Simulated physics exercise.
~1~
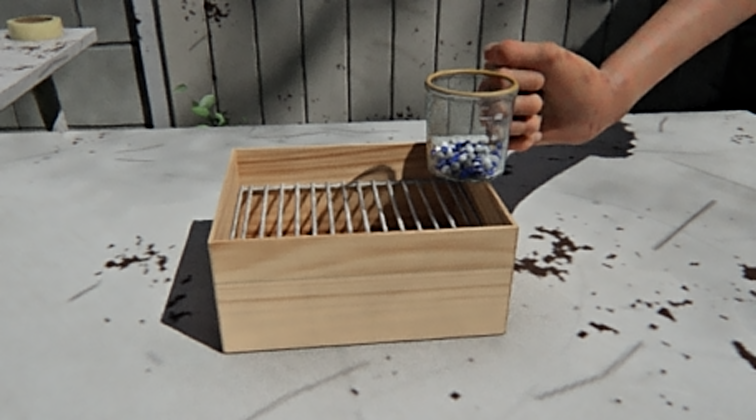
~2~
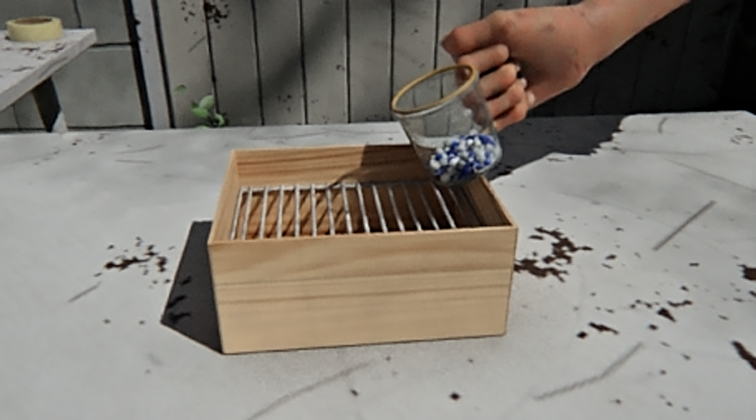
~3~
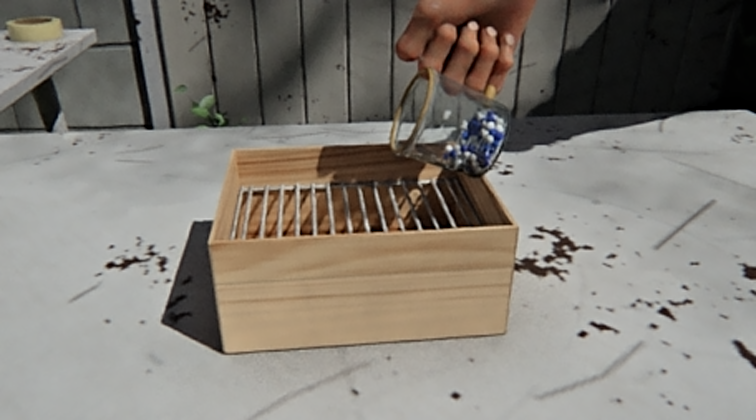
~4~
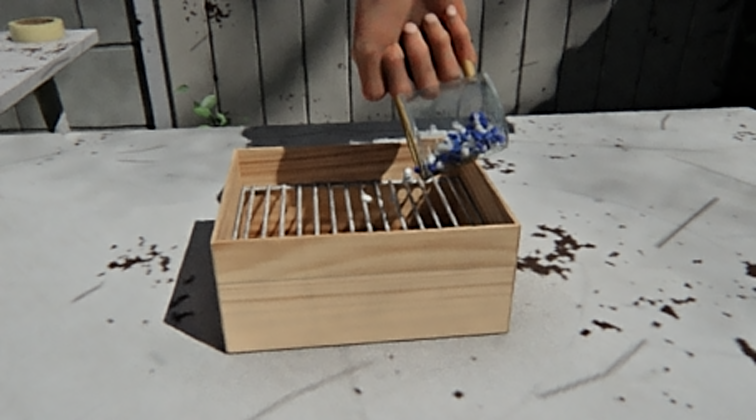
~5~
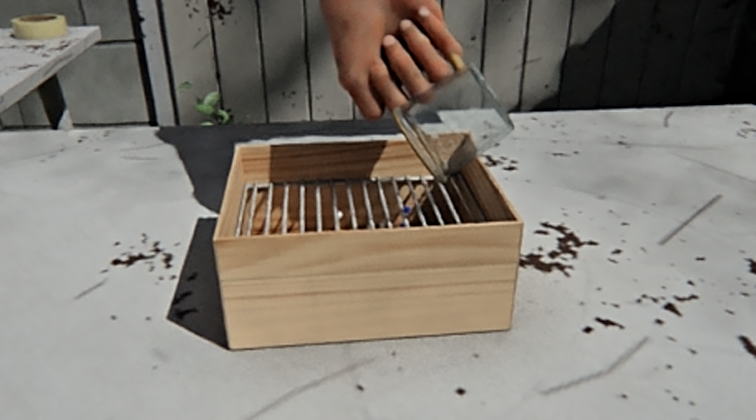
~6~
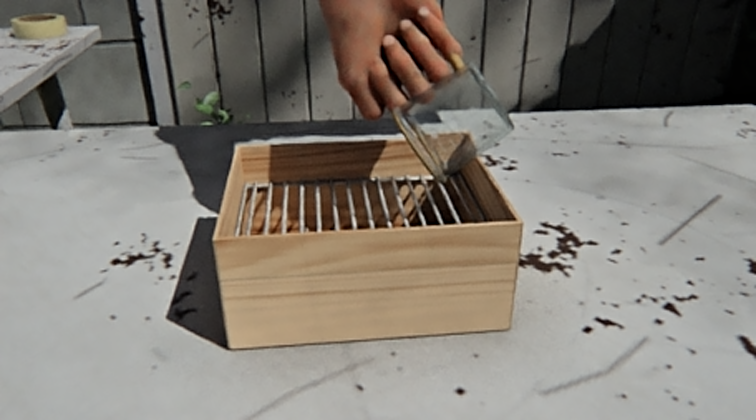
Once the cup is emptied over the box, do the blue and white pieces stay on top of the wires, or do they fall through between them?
Both the blue and the white pieces fall between the wires into the box, leaving none resting on top.
At first, a hand holds a clear cup of small blue and white pieces upright above the right side of a wooden box with a row of wires across it. The hand tips the cup to the left, and the pieces slide toward its rim. As the cup turns further over, white and blue pieces begin to spill onto the wires and between them. Soon the cup is tilted mouth down and almost everything has poured out, with only a few bits visible around the wires. In the end the cup is empty, the wires are bare, and both colours have dropped through into the box.
